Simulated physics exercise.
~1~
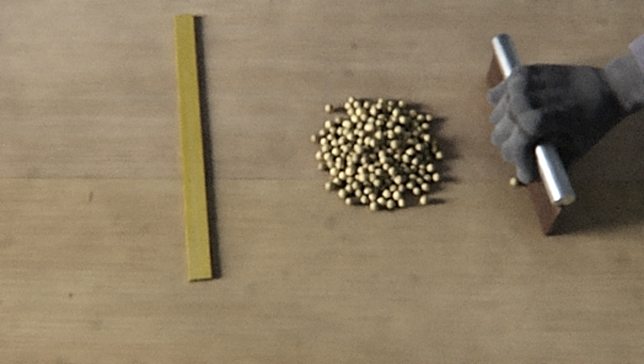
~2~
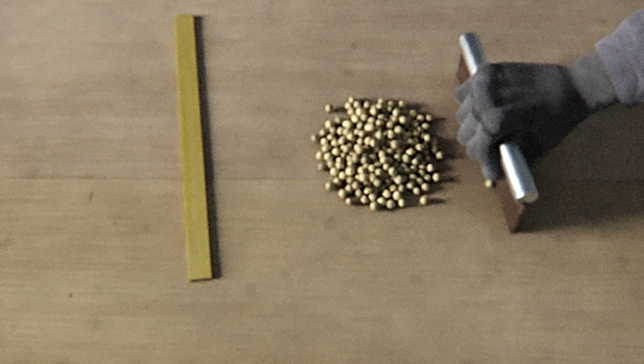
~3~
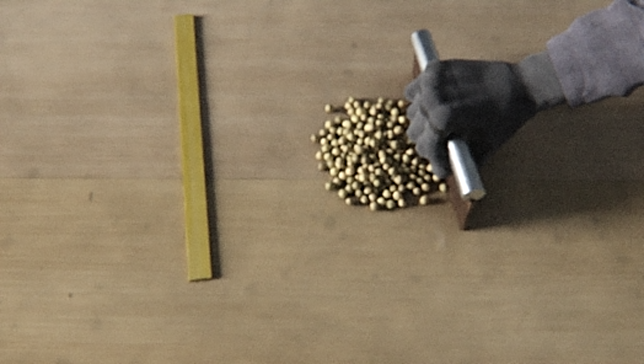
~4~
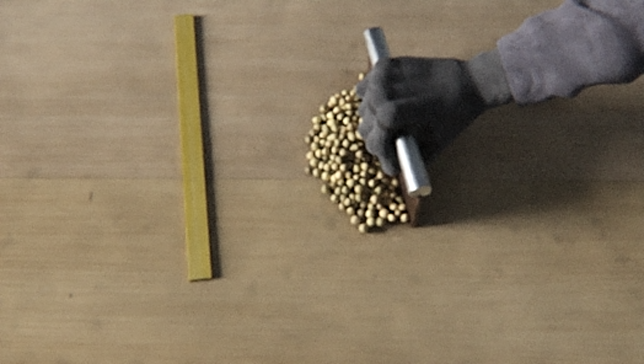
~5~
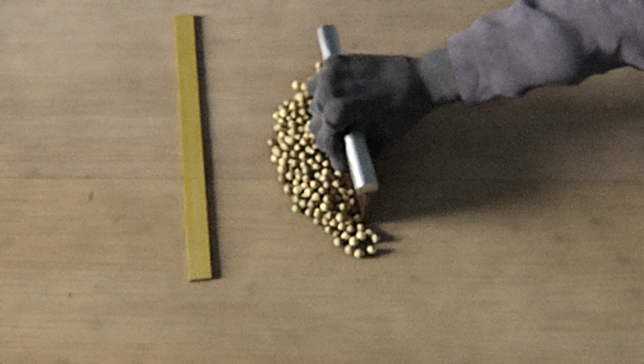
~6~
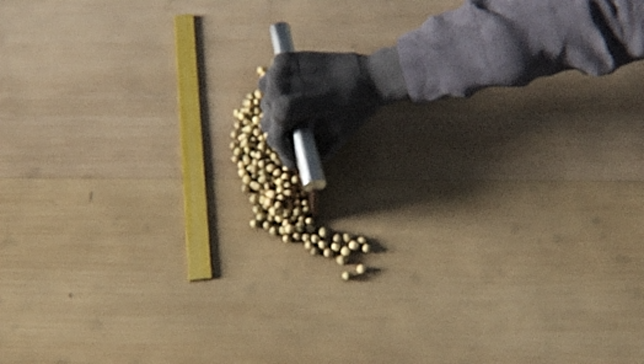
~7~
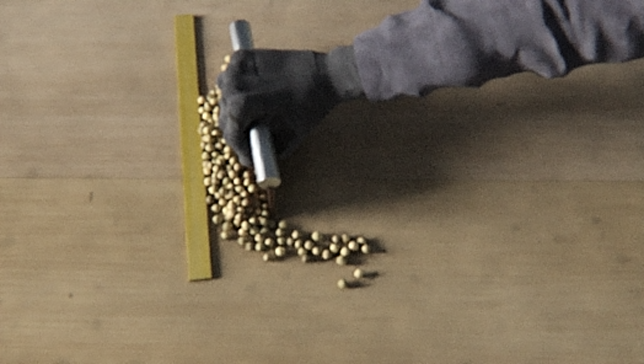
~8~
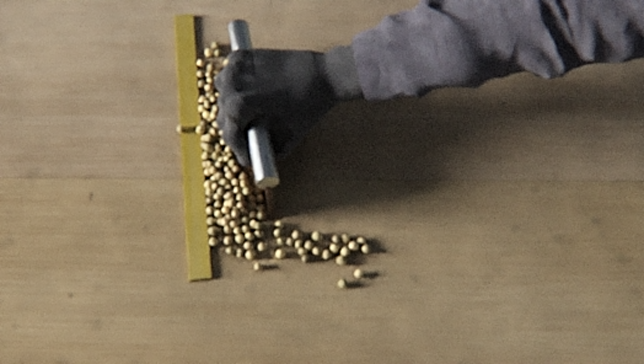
A gloved hand pushes a pile of beans left with a scraper against a yellow strip.
